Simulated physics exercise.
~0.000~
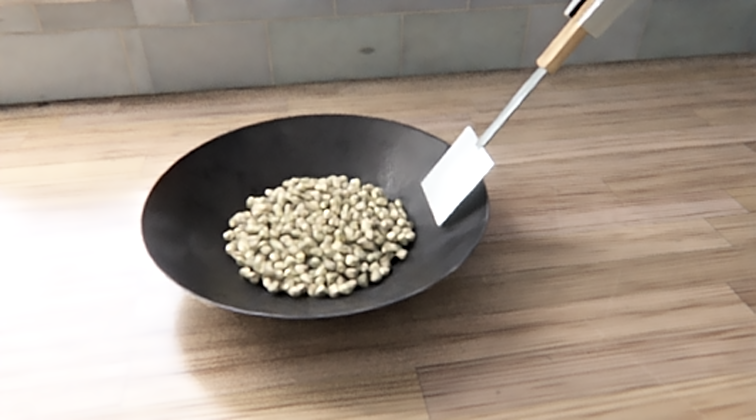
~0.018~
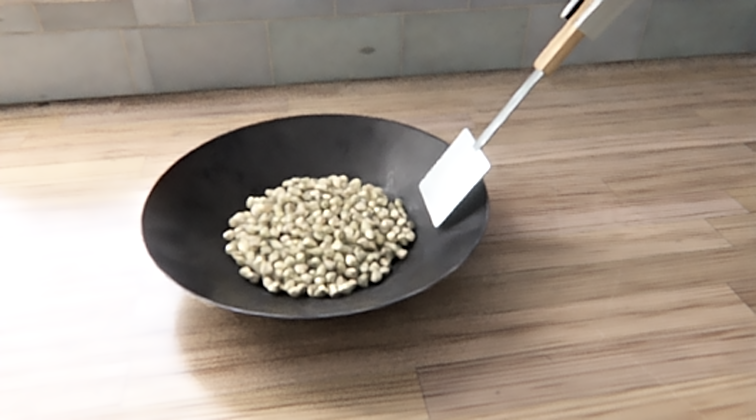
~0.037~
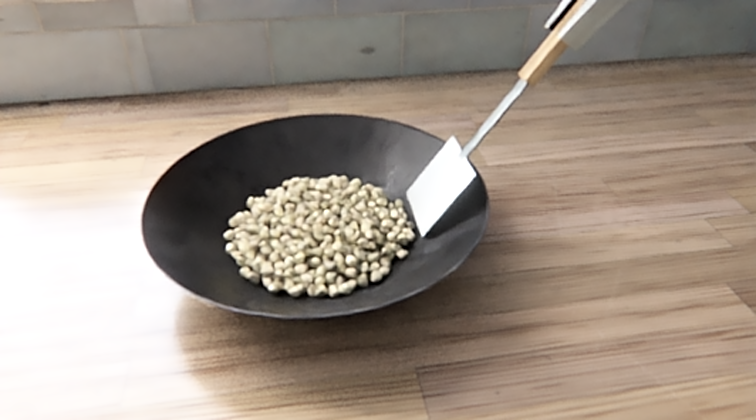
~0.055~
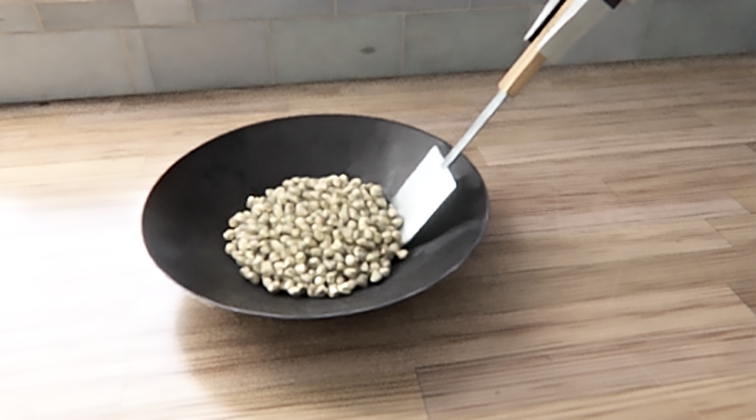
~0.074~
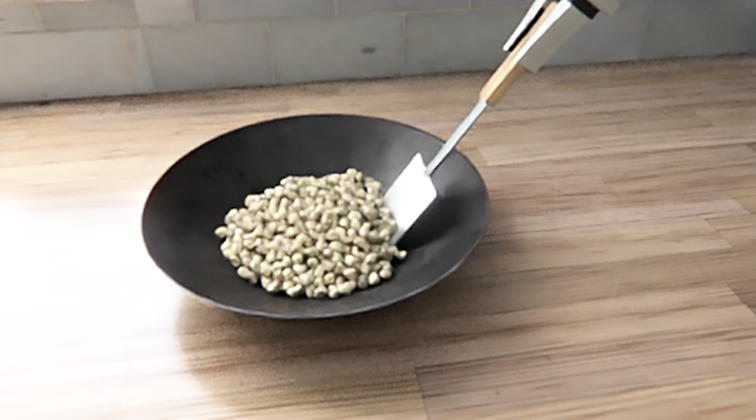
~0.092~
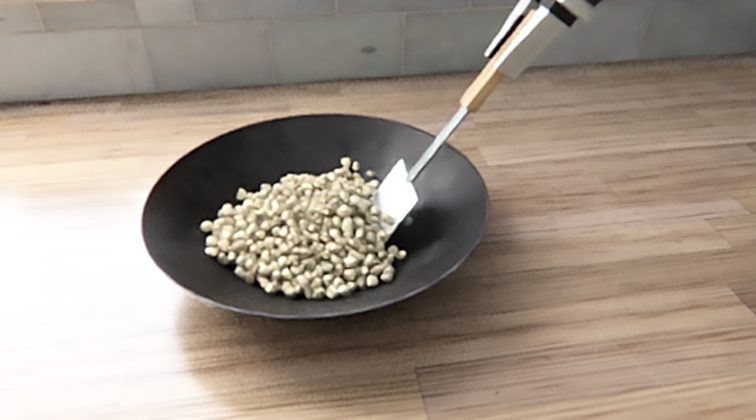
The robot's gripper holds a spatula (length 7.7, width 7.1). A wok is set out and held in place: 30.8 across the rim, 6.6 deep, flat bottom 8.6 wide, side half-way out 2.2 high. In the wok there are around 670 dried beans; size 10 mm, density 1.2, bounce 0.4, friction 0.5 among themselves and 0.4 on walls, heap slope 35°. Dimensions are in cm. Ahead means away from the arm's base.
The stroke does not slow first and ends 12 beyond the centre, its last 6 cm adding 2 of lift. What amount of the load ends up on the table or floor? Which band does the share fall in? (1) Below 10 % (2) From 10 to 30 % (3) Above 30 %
3.
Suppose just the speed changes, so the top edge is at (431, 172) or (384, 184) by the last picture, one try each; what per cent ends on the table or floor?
That comes to about 30 and about 45 percent, in that order.
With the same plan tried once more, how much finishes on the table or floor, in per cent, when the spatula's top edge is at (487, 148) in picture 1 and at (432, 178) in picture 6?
About 35 per cent.
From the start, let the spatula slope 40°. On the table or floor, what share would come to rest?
My guess is close to 40 per cent.
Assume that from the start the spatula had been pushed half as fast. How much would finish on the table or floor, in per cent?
It would be roughly 20 percent.
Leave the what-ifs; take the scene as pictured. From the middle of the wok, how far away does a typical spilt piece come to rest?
It works out to near 32 cm.
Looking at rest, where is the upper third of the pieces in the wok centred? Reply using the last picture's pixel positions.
Centre: Roughly (237, 235).
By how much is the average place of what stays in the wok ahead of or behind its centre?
Offset: About 3.0 cm, ahead.
After 0.15 s, sloping 55°, highest piece 7 above the table; 672 in the wok.
After 0.22 s, sloping 55°, highest piece 8 above the table; 670 in the wok, 2 on the blade or in flight.
After 0.45 s, sloping 55°, highest piece 9 above the table; 424 in the wok, 145 on the table or floor, 103 on the blade or in flight.
After 1.50 s, sloping 55°, highest piece 5 above the table; 423 in the wok, 249 on the table or floor.
At rest, 423 in the wok, 249 on the table or floor. That is 37 % on the table or floor.
